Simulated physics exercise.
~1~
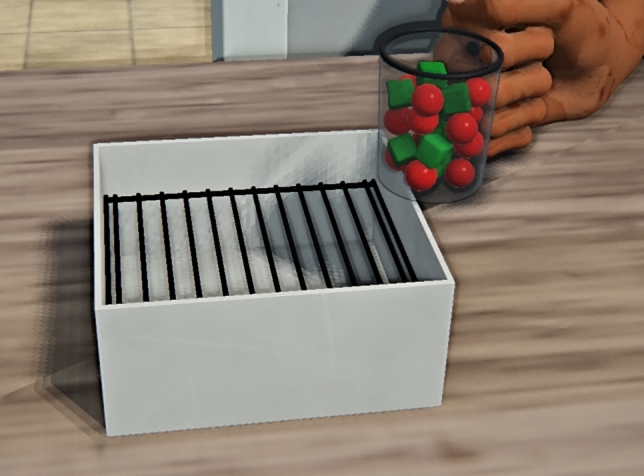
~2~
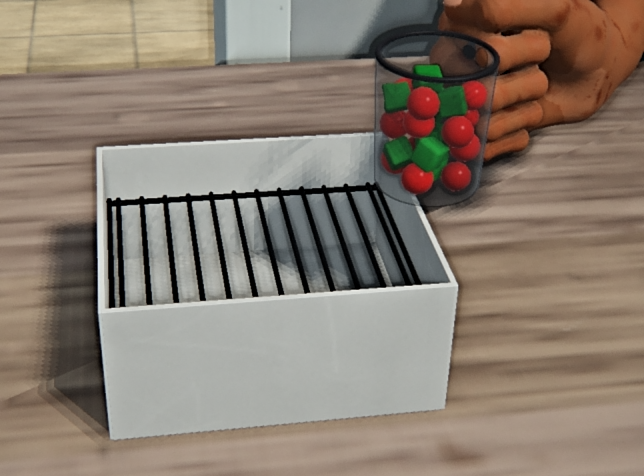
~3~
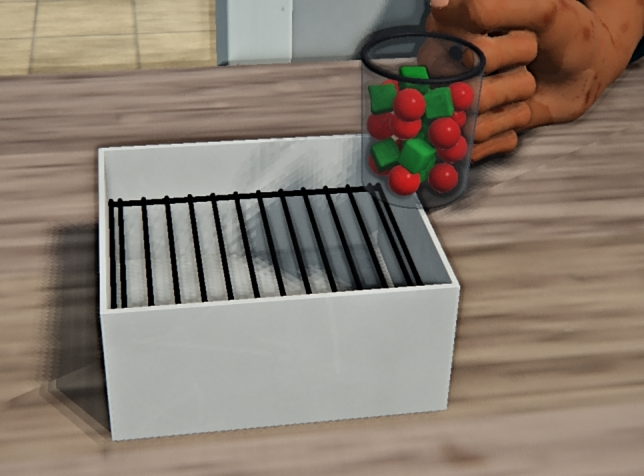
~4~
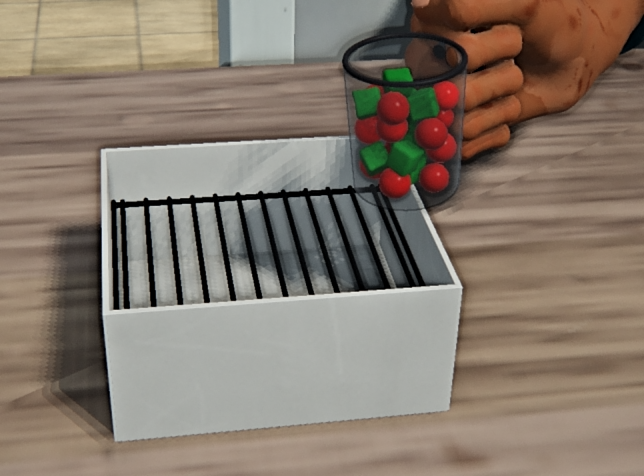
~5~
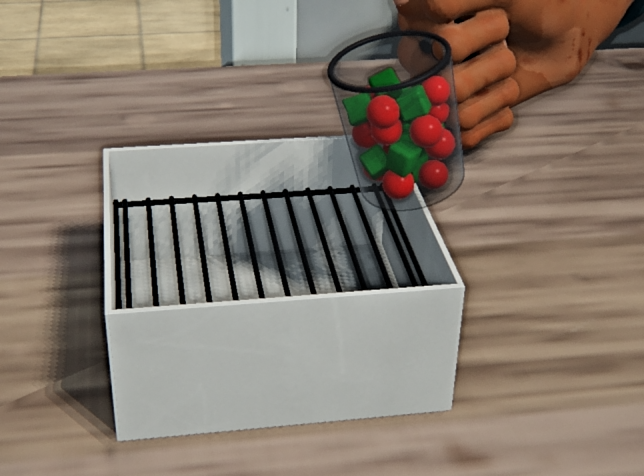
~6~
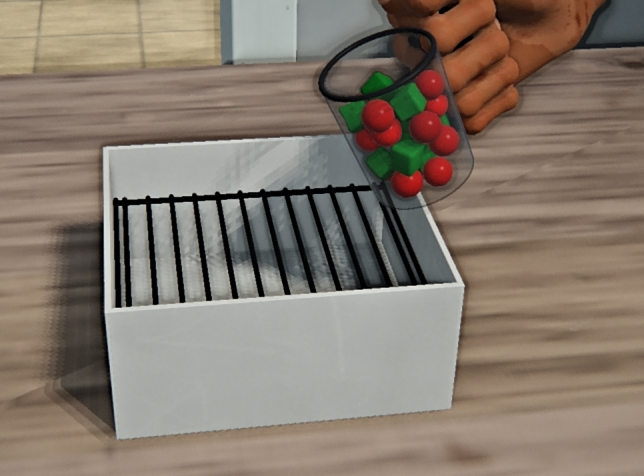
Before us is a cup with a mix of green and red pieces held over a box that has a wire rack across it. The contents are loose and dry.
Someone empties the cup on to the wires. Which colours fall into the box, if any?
In the end the green ones are trapped on top and the red ones are trapped on top.
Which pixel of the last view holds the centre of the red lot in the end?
Roughly (298, 272).
Then, 0.43 s past the last view, green ones, all in the cup; red ones, all in the cup.
Then, 0.81 s past the last view, green ones, most in the cup, about a quarter on or over the wires; red ones, nearly all in the cup, a small part on or over the wires.
Then, 1.13 s past the last view, green ones, all on or over the wires; red ones, a small part in the cup, nearly all on or over the wires.
Finally, green ones, all on the wires, none under the rack; red ones, all on the wires, none under the rack.
